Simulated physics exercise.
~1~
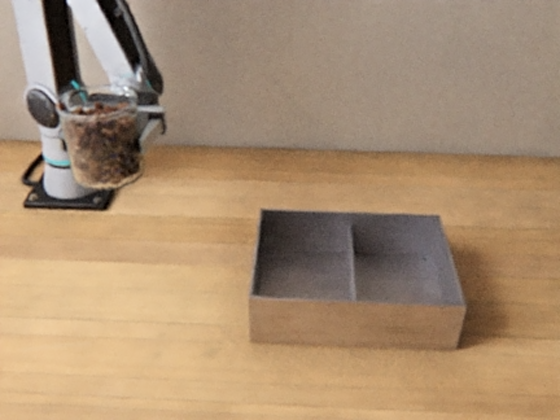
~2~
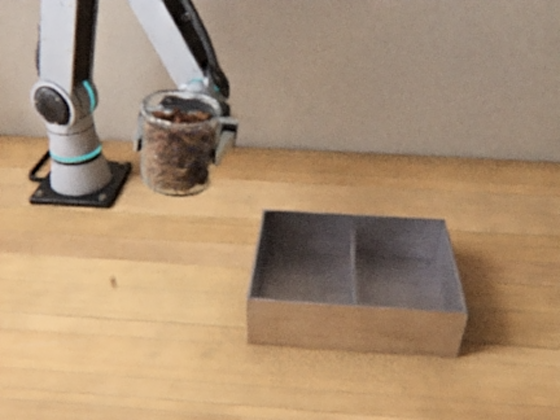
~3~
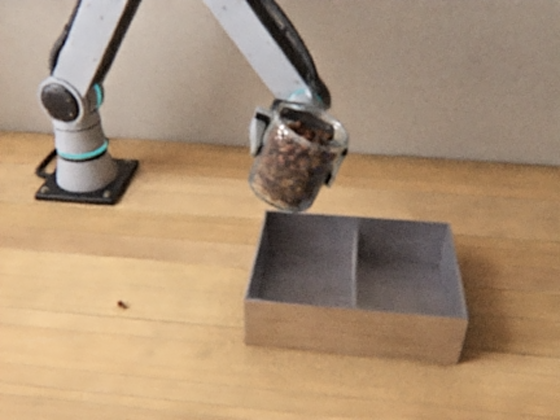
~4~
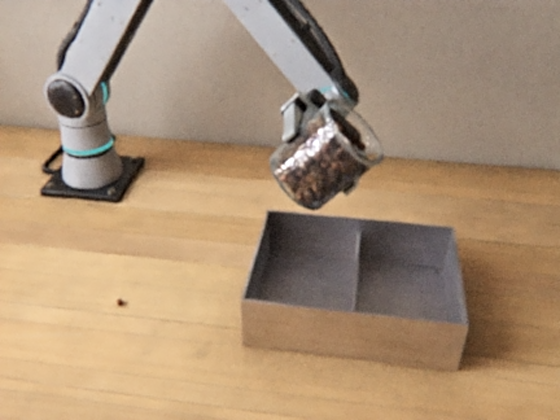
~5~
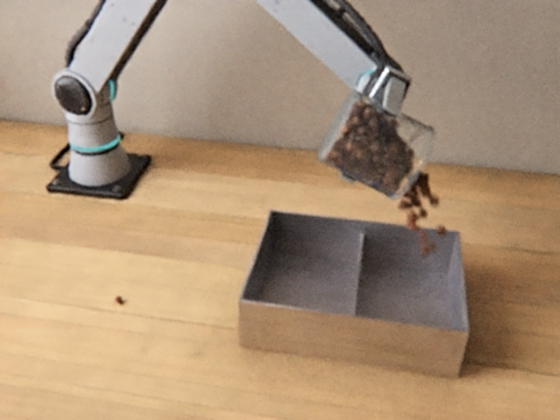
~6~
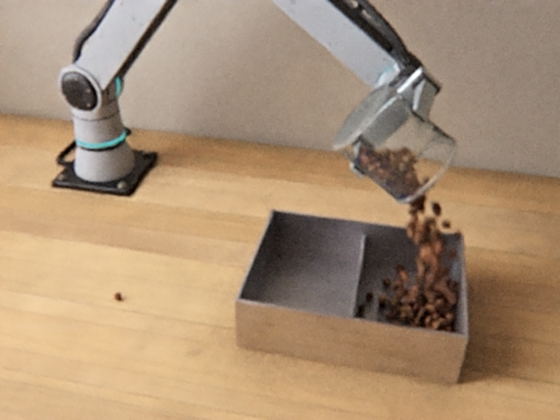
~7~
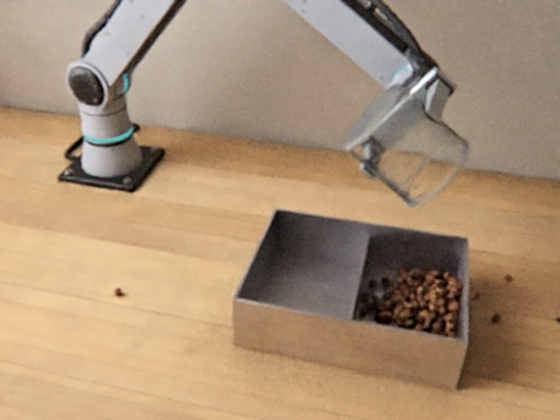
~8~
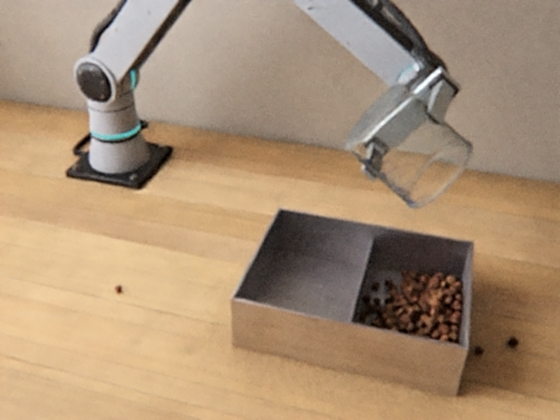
A robot arm carried a clear tumbler of brown pellets to the right, tipping it over a divided gray box until they poured into the right-hand section, leaving the left one empty and a few stray pellets on the wooden table.
